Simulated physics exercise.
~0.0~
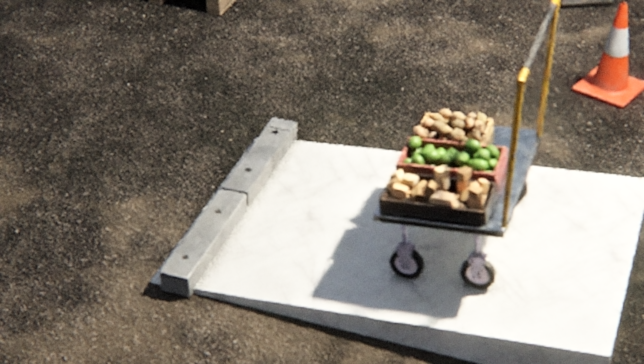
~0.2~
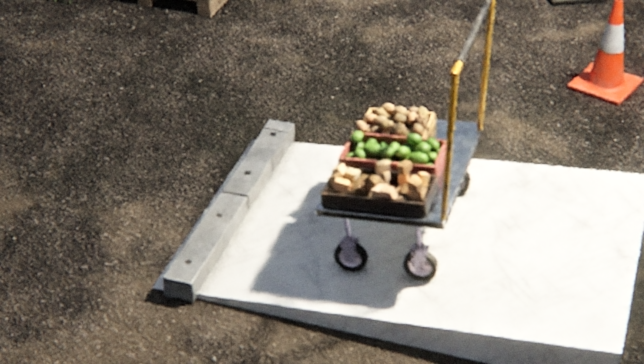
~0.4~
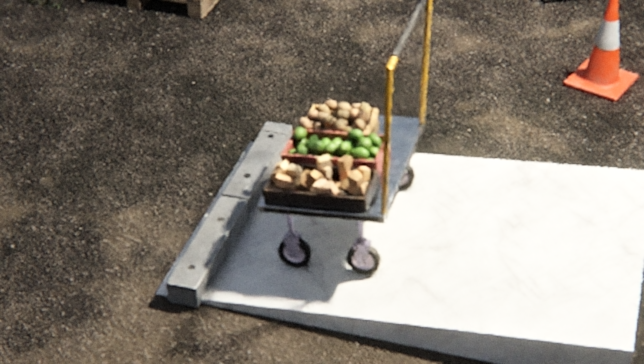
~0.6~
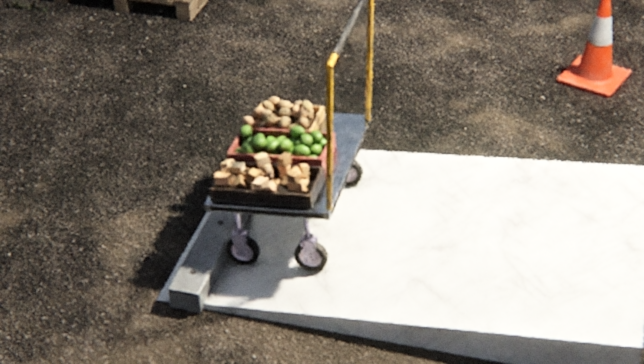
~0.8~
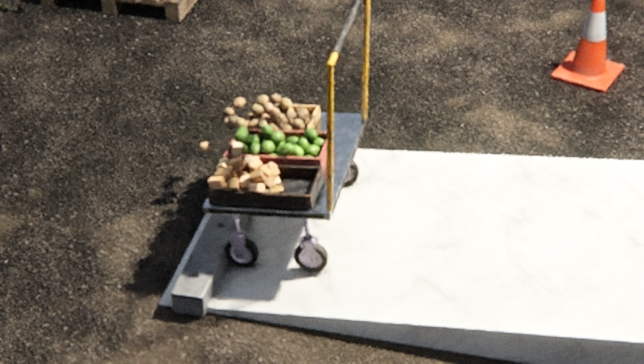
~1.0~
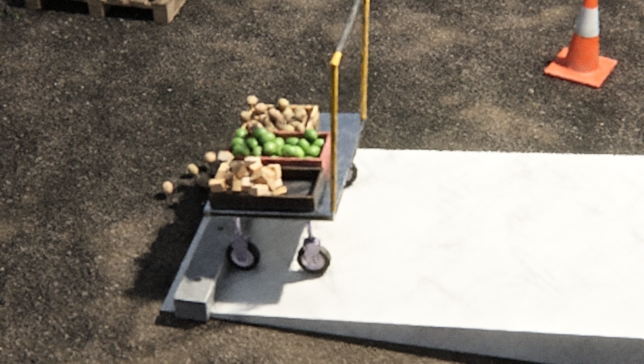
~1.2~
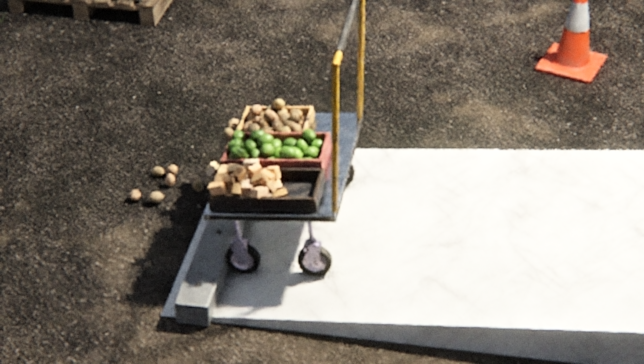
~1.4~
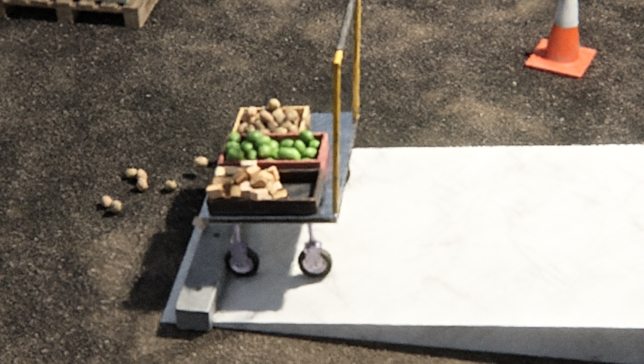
A flat cart with yellow handle posts carries three open baskets down a pale ramp, seen from above on dark, rough ground in sunlight. Wooden blocks fill the black basket nearest the viewer, green limes the red one in the middle, and potatoes the wooden one behind. An orange and white cone stands at upper right. The cart rolls left and stops at the grey beam. The loads lurch forward, the blocks bunch up at the left, and several potatoes spill over the front. They scatter leftward across the ground, while the limes stay in their basket and the cart stands still.
